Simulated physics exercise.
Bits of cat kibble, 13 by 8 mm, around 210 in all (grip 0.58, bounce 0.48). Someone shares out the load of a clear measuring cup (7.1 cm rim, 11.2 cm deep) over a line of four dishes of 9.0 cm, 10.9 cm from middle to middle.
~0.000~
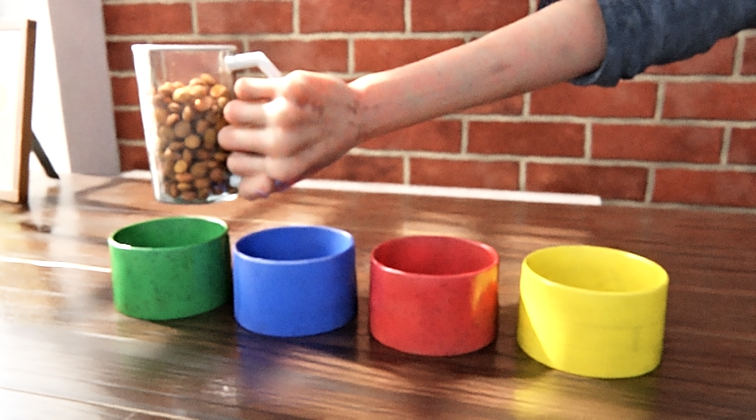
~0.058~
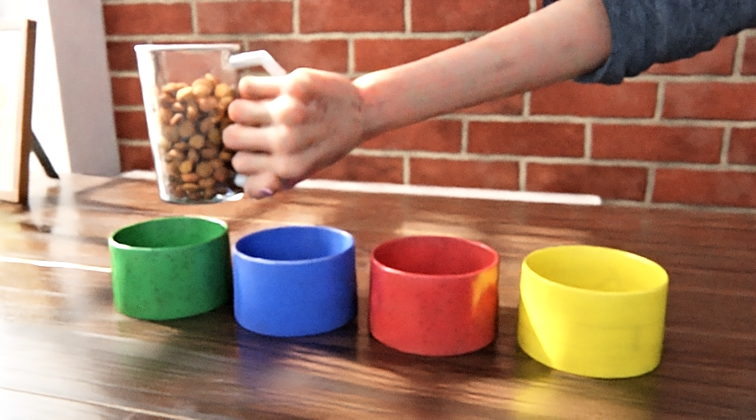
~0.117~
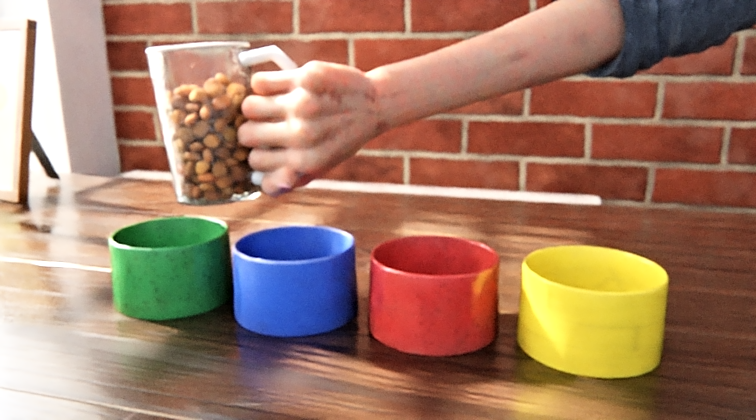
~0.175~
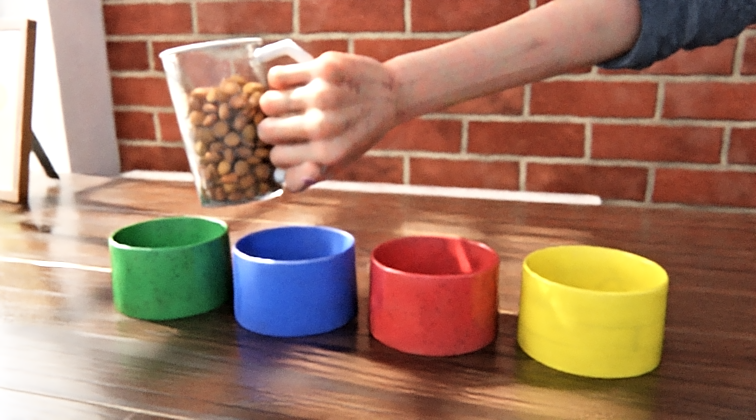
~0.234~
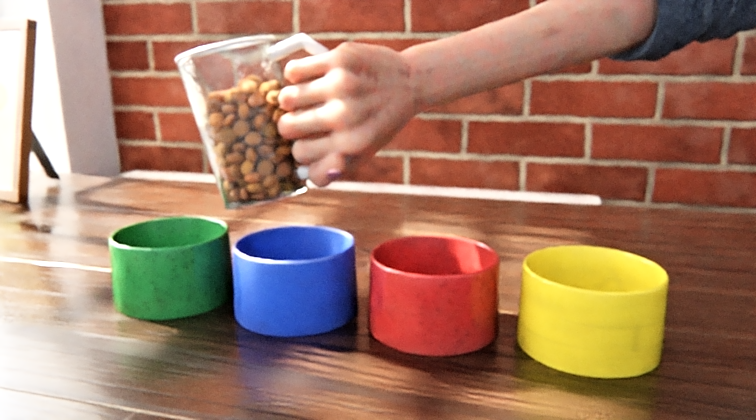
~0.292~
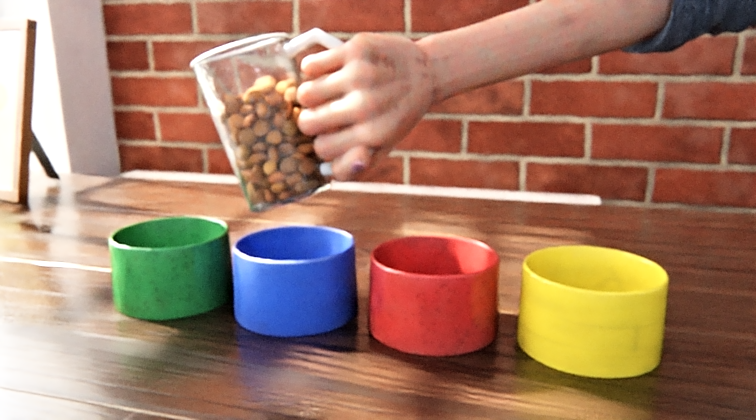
A hand held a clear measuring cup of brown kibble above a row of green, blue, red and yellow dishes, then moved it a short way right while tilting it gradually to the left.
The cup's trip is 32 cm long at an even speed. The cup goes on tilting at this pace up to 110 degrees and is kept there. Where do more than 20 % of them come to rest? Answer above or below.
Red below, blue below, green below, yellow above, counter above.
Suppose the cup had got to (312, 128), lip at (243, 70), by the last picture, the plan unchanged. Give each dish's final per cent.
Red 0, blue 0, green 0, yellow 50.
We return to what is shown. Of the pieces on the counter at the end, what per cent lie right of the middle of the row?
Roughly 100 per cent.
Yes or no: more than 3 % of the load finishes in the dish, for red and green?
Red yes; green no.
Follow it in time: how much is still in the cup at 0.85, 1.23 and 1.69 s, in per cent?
About 100, 100, 75.
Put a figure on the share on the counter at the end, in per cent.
About 35 per cent.
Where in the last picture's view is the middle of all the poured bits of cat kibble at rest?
Near (542, 323).
After 0.85 s, tilt 61 degrees; cup holds 100 %.
After 1.23 s, tilt 91 degrees; cup holds 100 %.
After 1.69 s, tilt 110 degrees; cup holds 75 %, red 5 %, yellow 10 %.
At rest (3.7 s), red 5 %, blue 0 %, green 0 %, yellow 45 %, counter 35 %, cup 15 %.
